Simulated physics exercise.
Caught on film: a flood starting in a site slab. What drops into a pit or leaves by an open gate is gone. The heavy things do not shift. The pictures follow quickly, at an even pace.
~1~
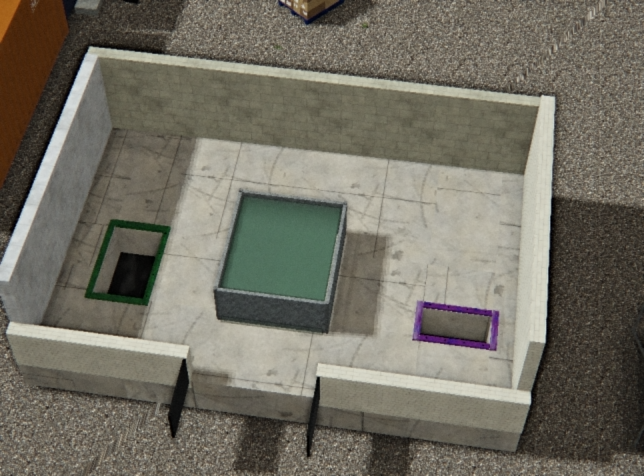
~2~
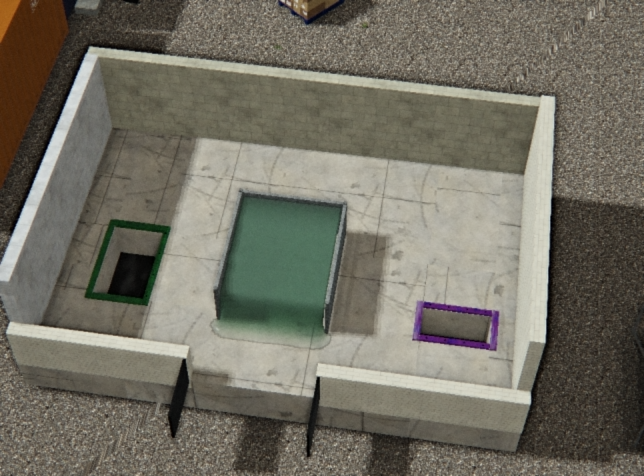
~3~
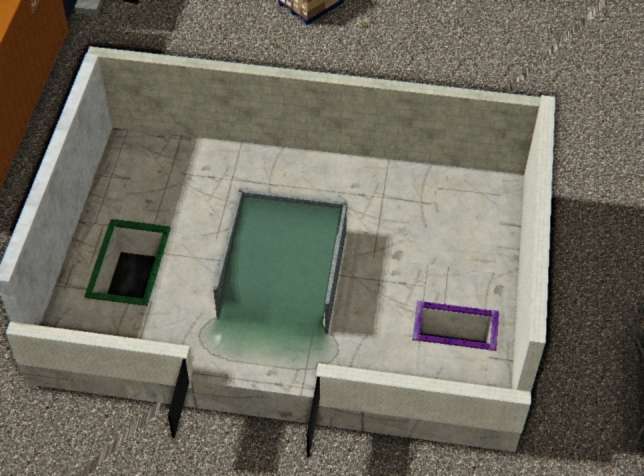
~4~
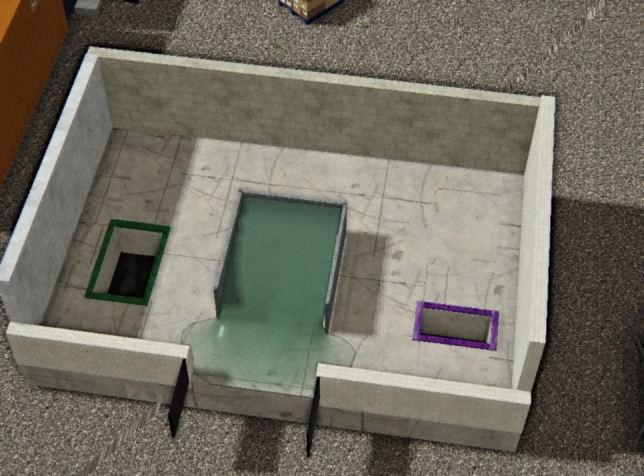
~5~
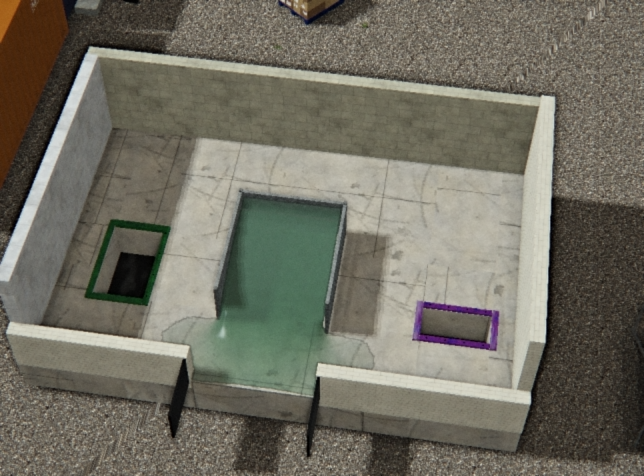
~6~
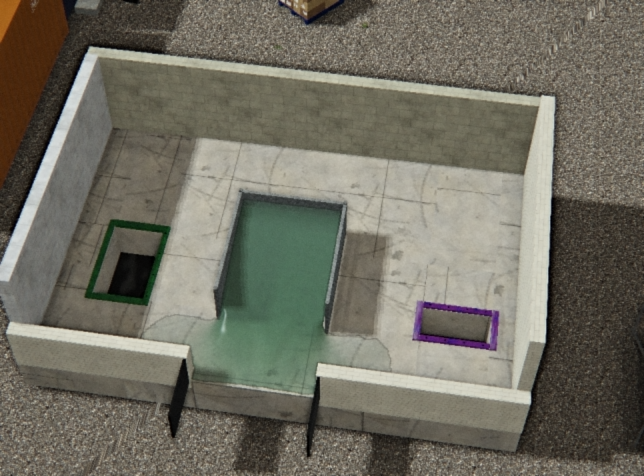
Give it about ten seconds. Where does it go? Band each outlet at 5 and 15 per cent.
One by one: The gate takes more than 15 %; the green pit takes less than 5 %; the purple pit takes less than 5 %.
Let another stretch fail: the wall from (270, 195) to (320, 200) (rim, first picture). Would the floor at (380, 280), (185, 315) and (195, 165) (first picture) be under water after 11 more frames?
As listed: Free of water, not flooded, wet.
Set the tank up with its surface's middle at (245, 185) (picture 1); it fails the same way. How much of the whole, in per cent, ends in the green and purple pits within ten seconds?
Per cent: Green 10, purple 0.
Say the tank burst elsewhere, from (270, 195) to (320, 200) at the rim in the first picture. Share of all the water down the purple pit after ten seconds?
Roughly, in per cent: Purple 10.
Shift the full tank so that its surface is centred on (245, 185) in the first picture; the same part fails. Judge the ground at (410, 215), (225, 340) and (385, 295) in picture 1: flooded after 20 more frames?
In turn: Not flooded, covered, free of water.
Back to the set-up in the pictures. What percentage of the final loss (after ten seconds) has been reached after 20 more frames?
I make it 80 per cent.
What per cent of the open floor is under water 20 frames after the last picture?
Near 35 in a hundred.
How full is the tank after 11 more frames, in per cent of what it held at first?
Roughly 30 per cent.
A moment on, water covers 15 % of the floor; the gate 24 %, the green pit 0 %, the purple pit 0 %.
Next, water covers 25 % of the floor; the gate 44 %, the green pit 0 %, the purple pit 0 %.
Then, water covers 35 % of the floor; the gate 60 %, the green pit 0 %, the purple pit 0 %.
Later, water covers 40 % of the floor; the gate 71 %, the green pit 0 %, the purple pit 1 %.
In the end, water covers 55 % of the floor; the gate 76 %, the green pit 0 %, the purple pit 1 %.
